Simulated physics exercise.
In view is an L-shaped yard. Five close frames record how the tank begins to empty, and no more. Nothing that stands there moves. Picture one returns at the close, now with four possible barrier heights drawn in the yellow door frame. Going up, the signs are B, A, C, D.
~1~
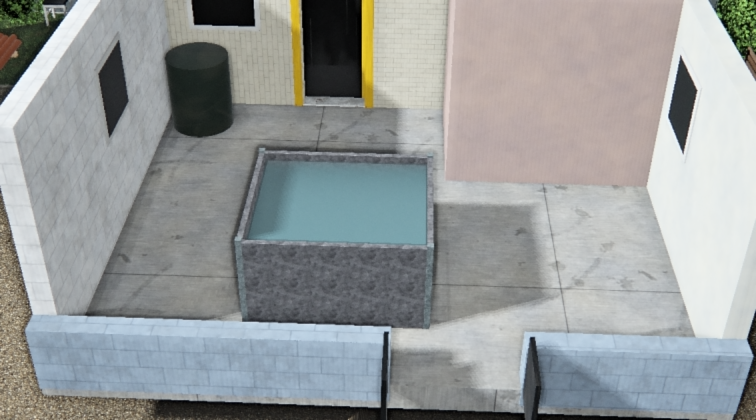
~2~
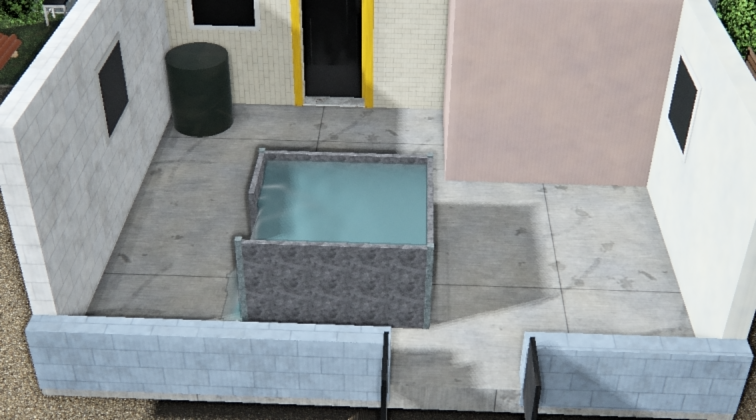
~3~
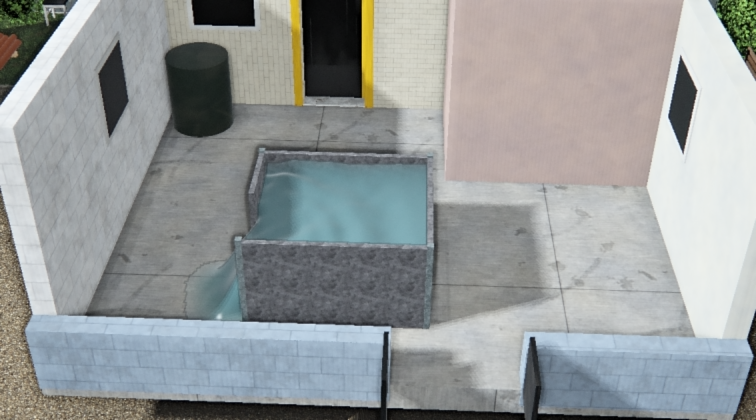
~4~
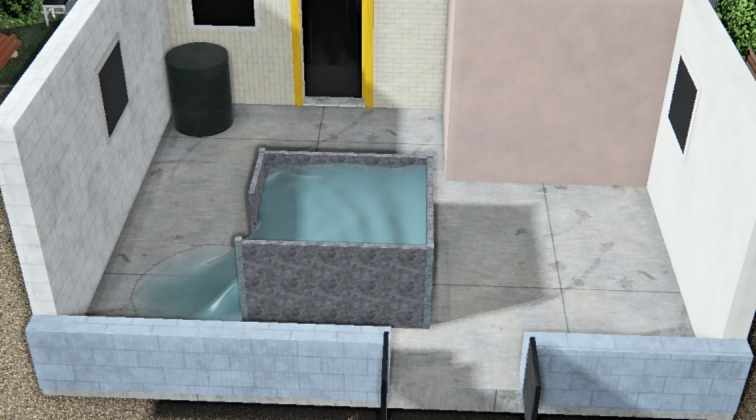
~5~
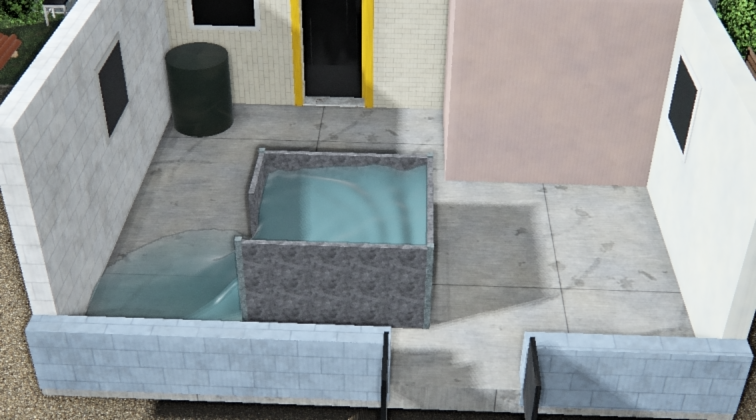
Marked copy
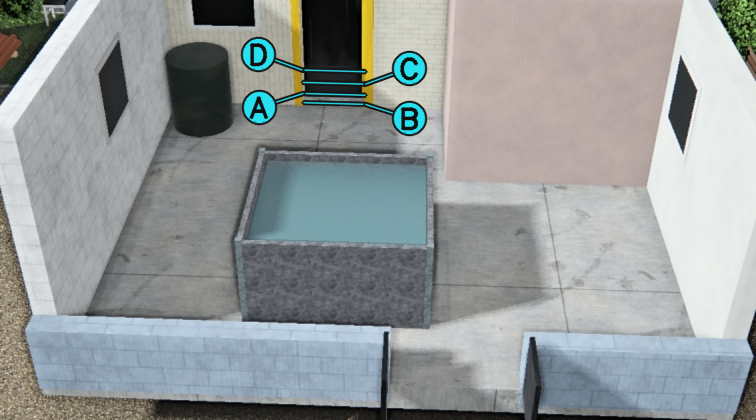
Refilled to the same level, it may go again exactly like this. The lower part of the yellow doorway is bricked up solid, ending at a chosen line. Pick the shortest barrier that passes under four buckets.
Line A.
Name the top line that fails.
Line B.
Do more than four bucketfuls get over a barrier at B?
Yes.
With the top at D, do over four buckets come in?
No.
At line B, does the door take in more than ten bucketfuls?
Yes, clearly.
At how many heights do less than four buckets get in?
Three of the four.
On the marked copy, A at (334, 94); B at (334, 103); C at (334, 83); D at (333, 70); from the bottom up B, A, C, D.
Choosing A, a bucket or two gets in.
Choosing B, dozens of bucketfuls pour in.
Choosing C, nothing gets over.
Choosing D, nothing gets over.
